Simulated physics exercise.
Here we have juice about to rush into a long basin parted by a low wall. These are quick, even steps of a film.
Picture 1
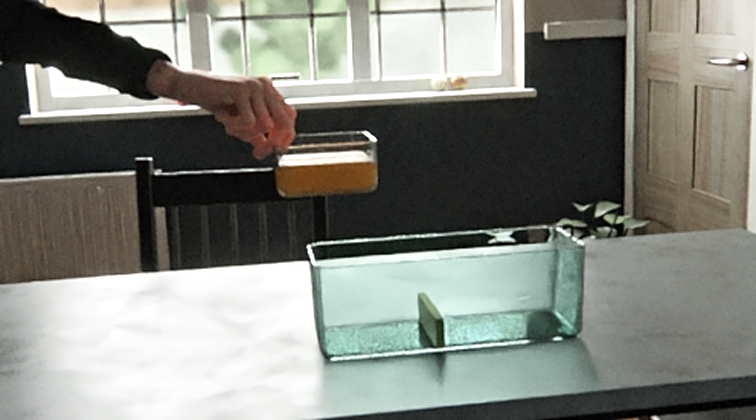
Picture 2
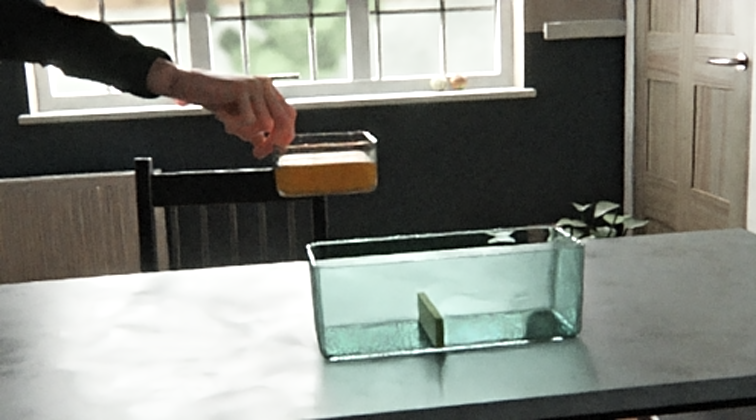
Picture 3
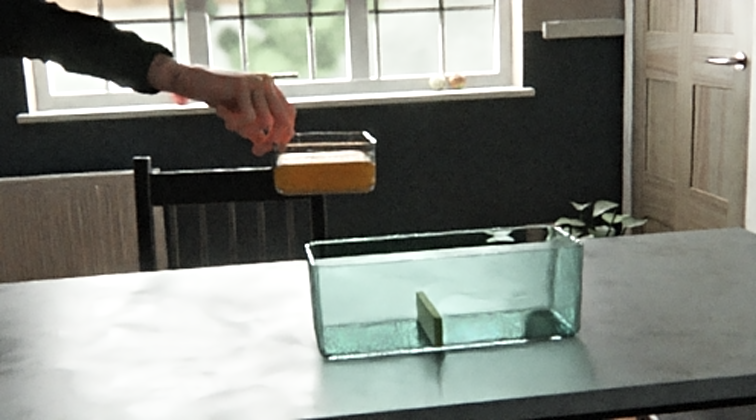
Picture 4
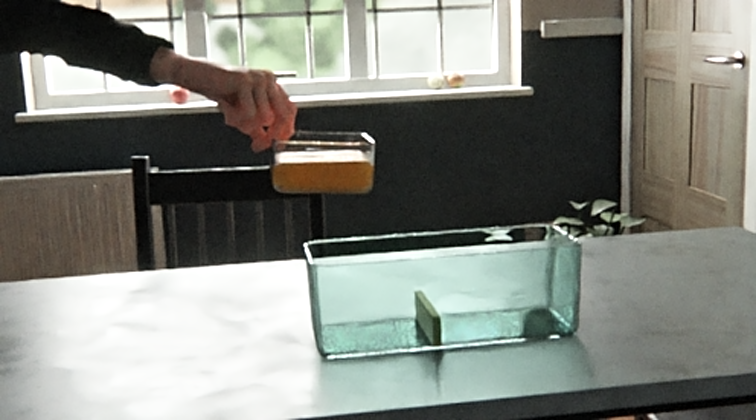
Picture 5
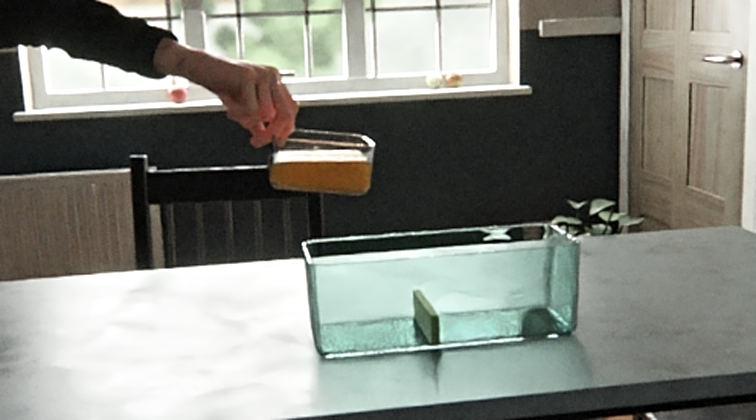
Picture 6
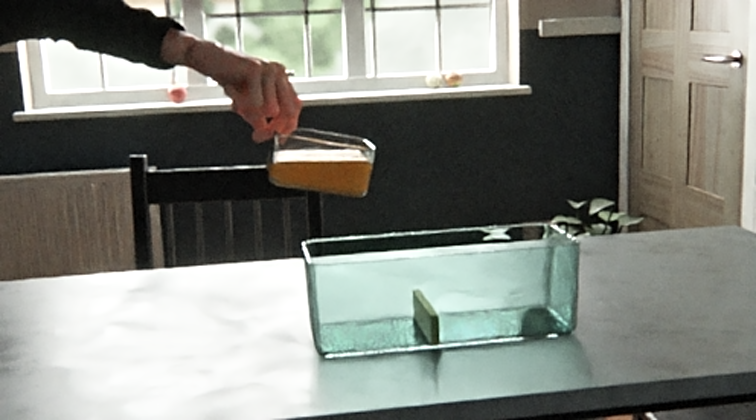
In a room with a dark wall, a bright window and a pale door, a grey table is seen from slightly above its top. A dark-sleeved arm from the left holds a small clear container of orange juice above a long, green-tinted glass basin with a low green wall inside. The hand slowly tilts the container, its right side dipping, while the view shifts very slightly.
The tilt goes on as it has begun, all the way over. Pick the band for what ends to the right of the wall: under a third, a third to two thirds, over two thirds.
The share right of the wall is less than a third.
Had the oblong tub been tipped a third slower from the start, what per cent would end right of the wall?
Roughly 30 in a hundred.
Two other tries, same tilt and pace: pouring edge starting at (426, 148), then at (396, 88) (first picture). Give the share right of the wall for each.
In turn 90 and 70 in a hundred.
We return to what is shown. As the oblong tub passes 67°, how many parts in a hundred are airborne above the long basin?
About 35 per cent.
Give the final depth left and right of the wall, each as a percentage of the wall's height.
Near 50 on the left, 10 on the right.
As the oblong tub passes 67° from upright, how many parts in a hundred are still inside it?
Some 55 per cent.
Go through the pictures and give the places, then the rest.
In the first frame, it leans 0°; its right rim is at (371, 138); the juice meets the walls at (276, 162) and (370, 156); the long basin's rim runs from (311, 257) to (571, 238); the wall's top is at (430, 306).
In the second frame, it leans 1°; its right rim is at (371, 139); the juice meets the walls at (276, 162) and (369, 156).
In the third frame, it leans 2°; its right rim is at (370, 139); the juice meets the walls at (275, 160) and (368, 156).
In the fourth frame, it leans 5°; its right rim is at (369, 140); the juice meets the walls at (273, 159) and (365, 155).
In the fifth frame, it leans 8°; its right rim is at (369, 143); the juice meets the walls at (271, 158) and (365, 155).
In the sixth frame, it leans 13°; its right rim is at (370, 146); the juice meets the walls at (270, 158) and (365, 156).
A moment on, the oblong tub is tipped part way and 56 per cent is still to pour, 10 is left of the wall and 0 right of it.
Next, the oblong tub is tipped on its side and 14 per cent is still to pour, 55 is left of the wall and 21 right of it.
Then the oblong tub is tipped right over and 2 per cent is still to pour, 74 is left of the wall and 22 right of it.
Later the oblong tub is tipped right over and 0 per cent is still to pour, 77 is left of the wall and 23 right of it.
At rest 77 per cent lies left of the wall, 23 right of it and 0 outside.
